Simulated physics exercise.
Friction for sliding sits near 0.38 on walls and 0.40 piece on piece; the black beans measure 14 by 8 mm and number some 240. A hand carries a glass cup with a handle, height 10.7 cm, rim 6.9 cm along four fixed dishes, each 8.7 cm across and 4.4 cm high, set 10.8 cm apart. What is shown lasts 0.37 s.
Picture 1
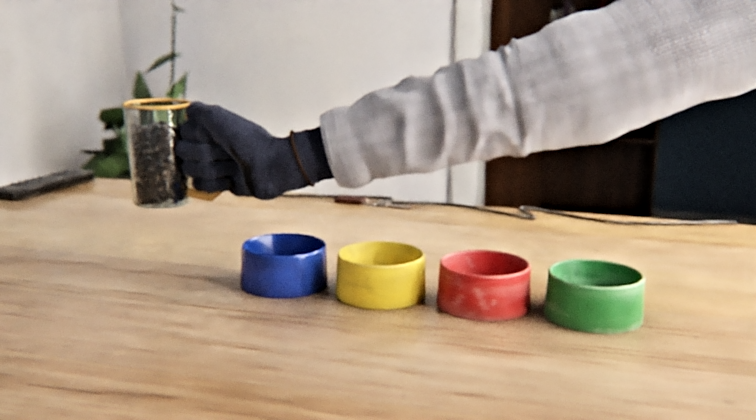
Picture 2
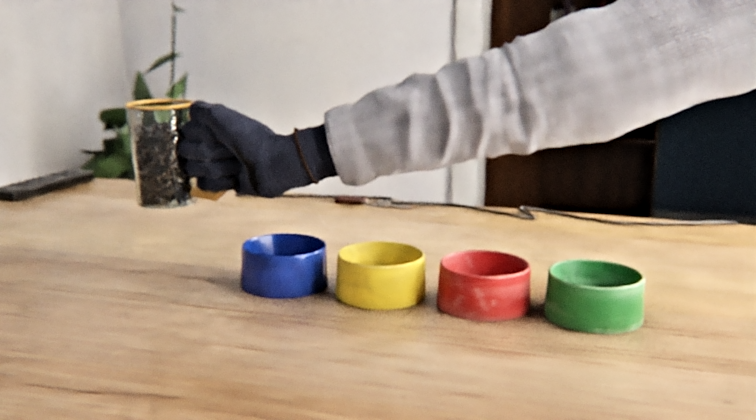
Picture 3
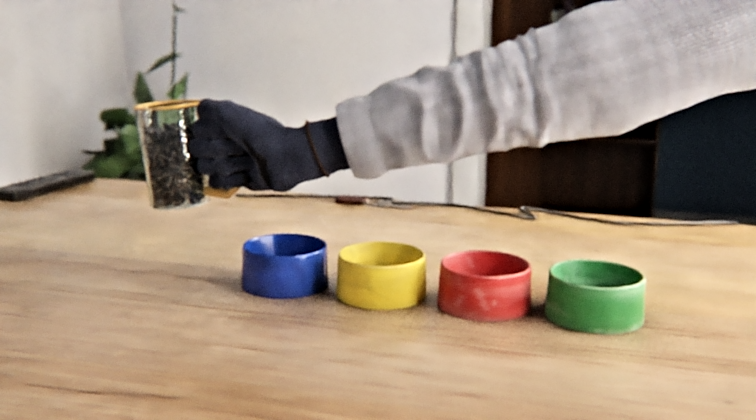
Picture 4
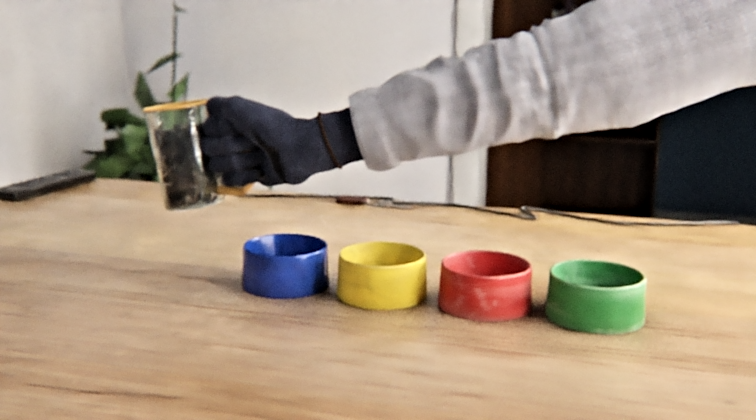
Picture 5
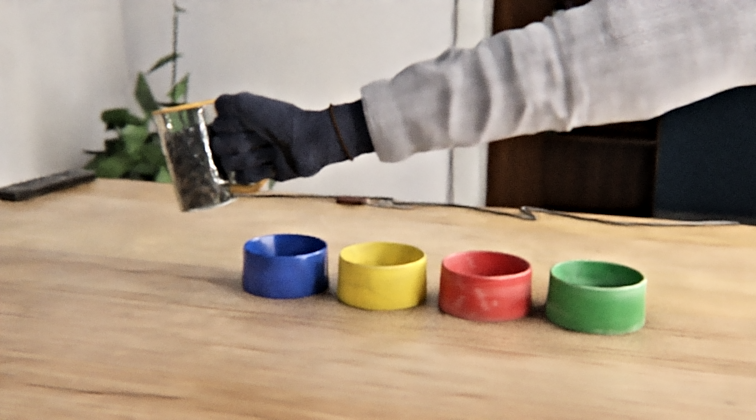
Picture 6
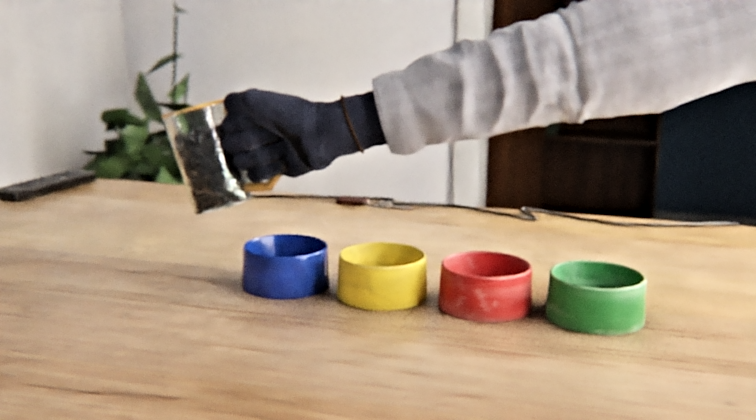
A gloved hand moves a glass cup of black beans rightward, gradually tilting it left.
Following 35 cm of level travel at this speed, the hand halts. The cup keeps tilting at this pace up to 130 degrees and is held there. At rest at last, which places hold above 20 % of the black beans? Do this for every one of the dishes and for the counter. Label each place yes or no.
Red dish: No. Blue dish: No. Green dish: No. Yellow dish: Yes. Counter: Yes.
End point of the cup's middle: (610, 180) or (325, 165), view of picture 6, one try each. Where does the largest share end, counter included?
The largest share ends at red first and at blue second.
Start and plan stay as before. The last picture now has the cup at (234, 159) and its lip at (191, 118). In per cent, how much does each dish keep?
You'd end up with red at 0, blue at 0, green at 0 and yellow at 60.
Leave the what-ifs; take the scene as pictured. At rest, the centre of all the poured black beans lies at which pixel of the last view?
Centre at rest, approx.: (397, 283) px.
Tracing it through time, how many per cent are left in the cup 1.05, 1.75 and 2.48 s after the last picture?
Going in order, it reads 100, then 100, and finally 0 per cent.
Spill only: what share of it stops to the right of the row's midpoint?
I'd estimate close to 50 in a hundred.
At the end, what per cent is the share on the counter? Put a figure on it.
The answer is roughly 35 per cent.
Then, 1.05 s after the last picture, tilt 69 degrees; cup holds 100 %.
Then, 1.75 s after the last picture, tilt 104 degrees; cup holds 100 %.
Then, 2.48 s after the last picture, tilt 130 degrees; cup holds 0 %, yellow 65 %.
In the end, red 0 %, blue 0 %, green 0 %, yellow 65 %, counter 35 %.
